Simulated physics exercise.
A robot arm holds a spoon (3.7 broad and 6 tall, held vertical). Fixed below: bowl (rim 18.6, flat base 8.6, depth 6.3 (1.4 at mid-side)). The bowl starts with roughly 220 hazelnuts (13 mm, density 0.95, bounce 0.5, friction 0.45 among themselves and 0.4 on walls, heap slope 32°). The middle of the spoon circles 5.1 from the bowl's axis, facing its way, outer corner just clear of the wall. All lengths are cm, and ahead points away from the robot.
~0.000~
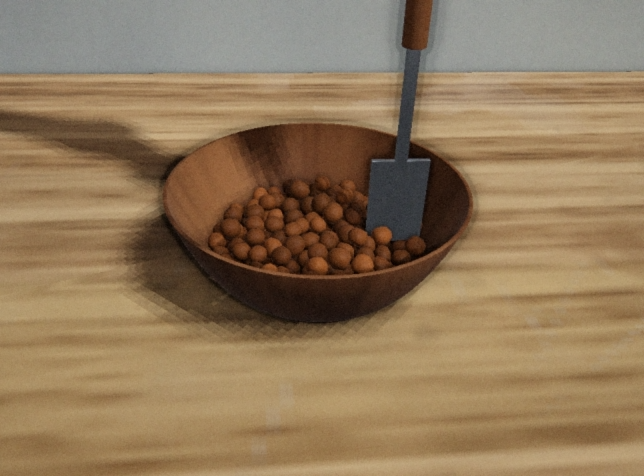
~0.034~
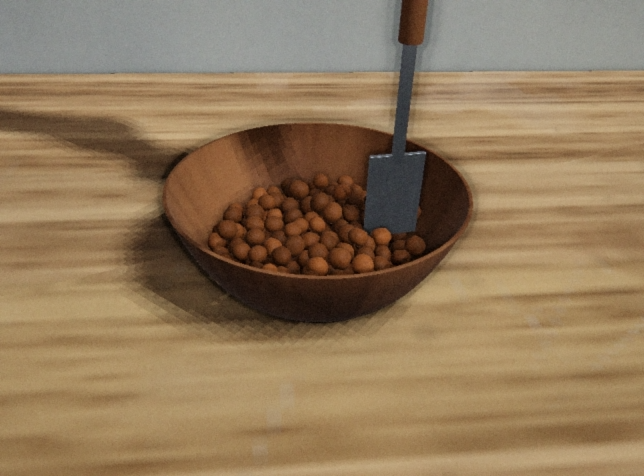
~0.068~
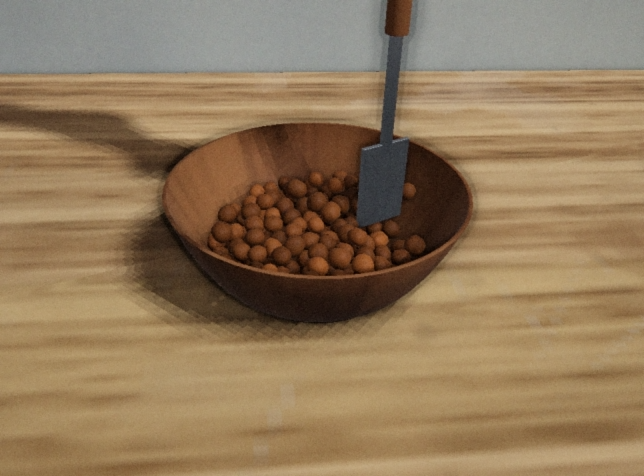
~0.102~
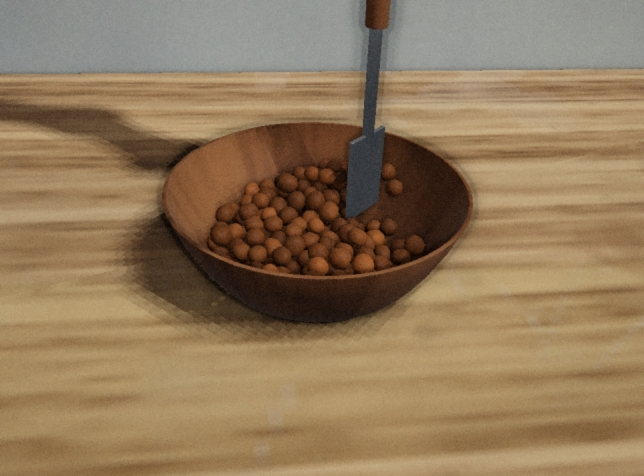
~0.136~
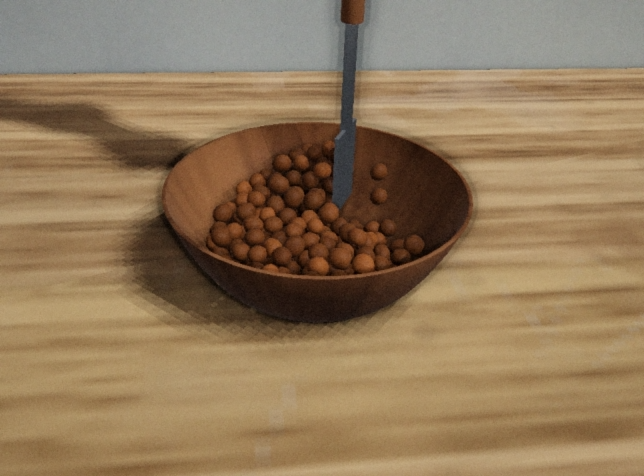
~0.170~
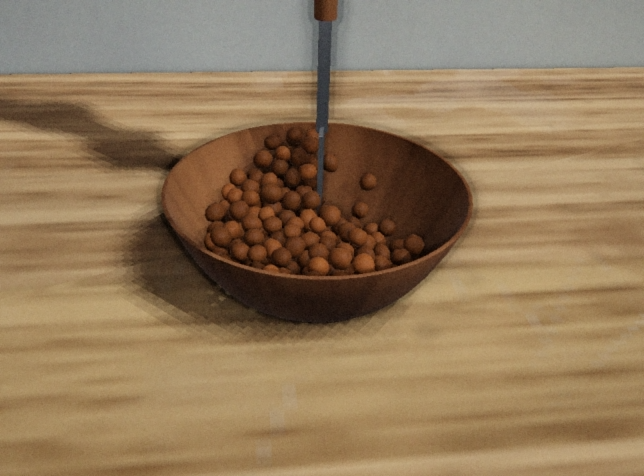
A flat metal blade on an upright handle starts at the right side of a wooden bowl of small brown balls, then sweeps left along the back, turning until it appears edge-on. The balls bunch up higher at the back left, while a few sit apart on the bowl's right side.
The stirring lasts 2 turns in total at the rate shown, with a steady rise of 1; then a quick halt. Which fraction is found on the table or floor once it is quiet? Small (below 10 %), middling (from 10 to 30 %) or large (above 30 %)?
On the table or floor the share is middling, from 10 to 30 %.
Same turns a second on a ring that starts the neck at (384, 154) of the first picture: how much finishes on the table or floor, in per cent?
Some 5 per cent.
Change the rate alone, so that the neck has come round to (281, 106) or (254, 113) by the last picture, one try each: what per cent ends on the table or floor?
About 30 and 35 per cent.
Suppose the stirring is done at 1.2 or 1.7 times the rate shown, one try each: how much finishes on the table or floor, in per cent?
Some 25 and 35 per cent.
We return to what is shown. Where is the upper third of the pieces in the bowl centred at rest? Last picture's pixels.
Near (356, 217).
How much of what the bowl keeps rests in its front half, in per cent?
Some 45 per cent.
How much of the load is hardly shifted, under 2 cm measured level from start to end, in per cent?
Roughly 10 per cent.
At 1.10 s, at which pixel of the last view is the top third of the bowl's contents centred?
At about (279, 272).
After 0.64 s, 332° round, highest piece 7 above the table; 200 in the bowl, 19 on the table or floor, 1 in flight or on the tool.
After 1.10 s, 224° round, highest piece 8 above the table; 190 in the bowl, 29 on the table or floor, 1 in flight or on the tool.
After 1.53 s, 0° round, highest piece 5 above the table; 188 in the bowl, 32 on the table or floor.
After 2.23 s, 0° round, highest piece 5 above the table; 188 in the bowl, 32 on the table or floor.
At rest, 188 in the bowl, 32 on the table or floor. That is 15 % on the table or floor.
